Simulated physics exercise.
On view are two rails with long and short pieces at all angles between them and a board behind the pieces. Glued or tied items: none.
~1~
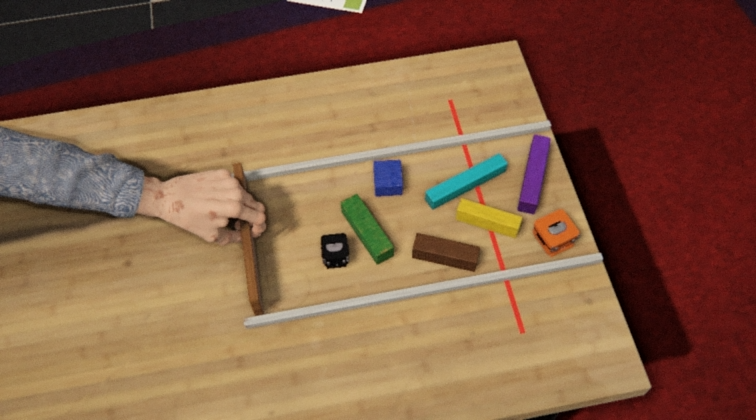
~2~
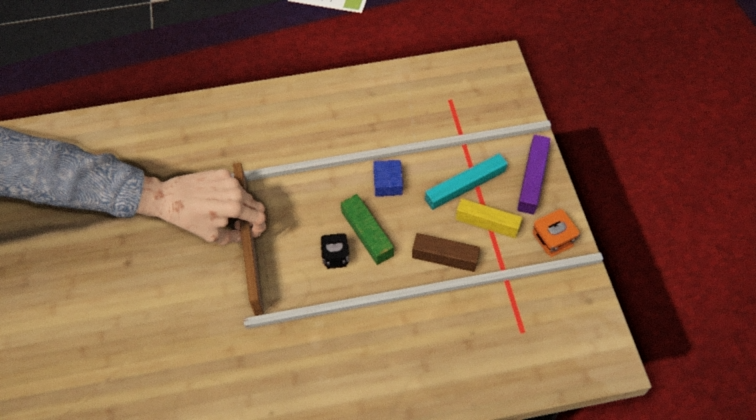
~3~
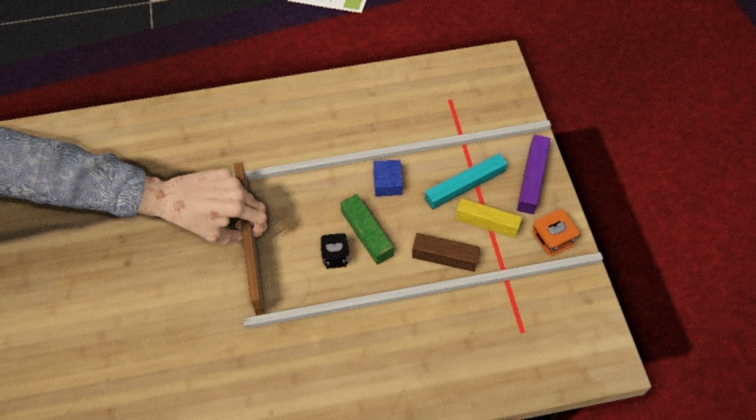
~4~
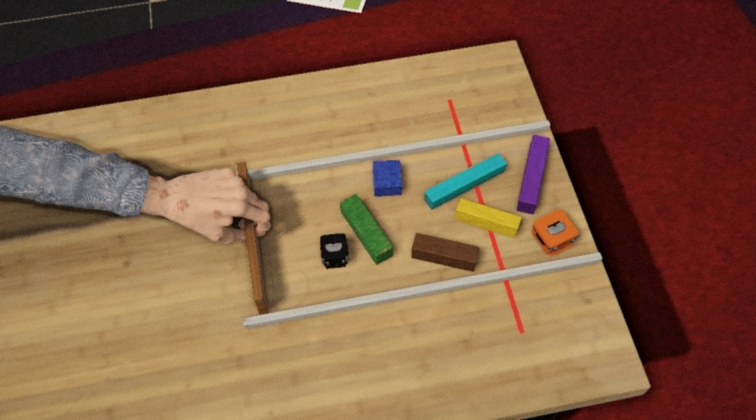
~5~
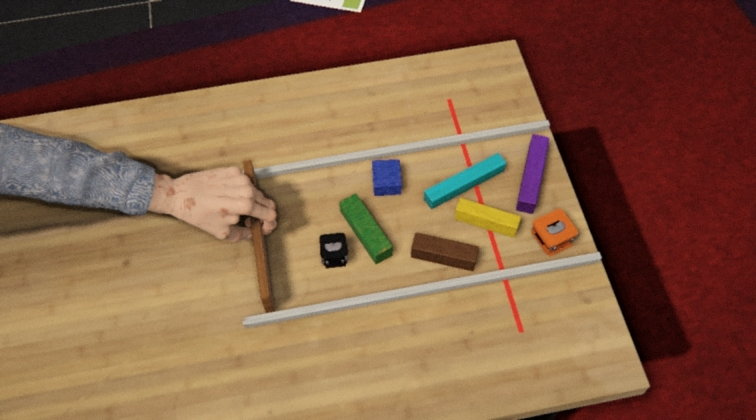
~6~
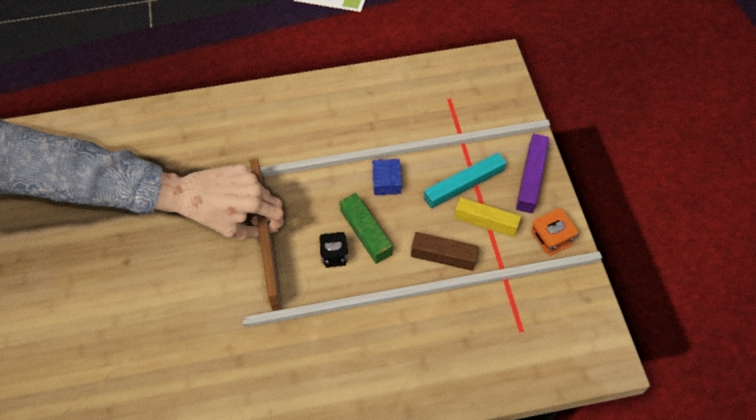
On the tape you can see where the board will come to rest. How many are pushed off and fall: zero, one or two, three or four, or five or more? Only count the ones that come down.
The count that comes down will most likely be nil.
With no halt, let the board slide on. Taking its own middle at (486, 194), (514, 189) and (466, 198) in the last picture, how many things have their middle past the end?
0, 2 and 0.
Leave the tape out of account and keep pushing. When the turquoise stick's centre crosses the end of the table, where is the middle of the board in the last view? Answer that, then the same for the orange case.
The middle is at (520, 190) when it's the turquoise stick, and at (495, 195) when it's the orange case.
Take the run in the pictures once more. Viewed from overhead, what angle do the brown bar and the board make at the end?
Some 65 degrees.
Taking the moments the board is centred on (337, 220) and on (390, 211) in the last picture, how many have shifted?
That gives 2 for the first and 4 for the second.
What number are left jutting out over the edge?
The overhang total is 3.
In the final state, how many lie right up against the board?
That makes 3.
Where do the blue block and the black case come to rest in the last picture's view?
Reading them off: First (488, 152); then (502, 221).
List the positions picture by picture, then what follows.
The first picture shows purple stick (534, 174); orange case (555, 233); yellow bar (489, 218); board (248, 237); tape (483, 206).
The second picture shows orange case (555, 233); black case (335, 251).
The third picture shows yellow bar (488, 218); blue block (388, 178).
The fourth picture shows purple stick (533, 174); board (252, 236).
The fifth picture shows orange case (553, 233); turquoise stick (465, 181).
The sixth picture shows purple stick (533, 173); orange case (554, 232); yellow bar (487, 217); board (265, 233); tape (482, 205).
Early on, none off yet; purple stick at rest near (533, 173); orange case at rest near (554, 232); yellow bar at rest near (487, 217).
A while later, none off yet; purple stick at rest near (534, 173); orange case moving near (560, 230); yellow bar travelled a little near (506, 204).
Finally, the number that fall off is zero.
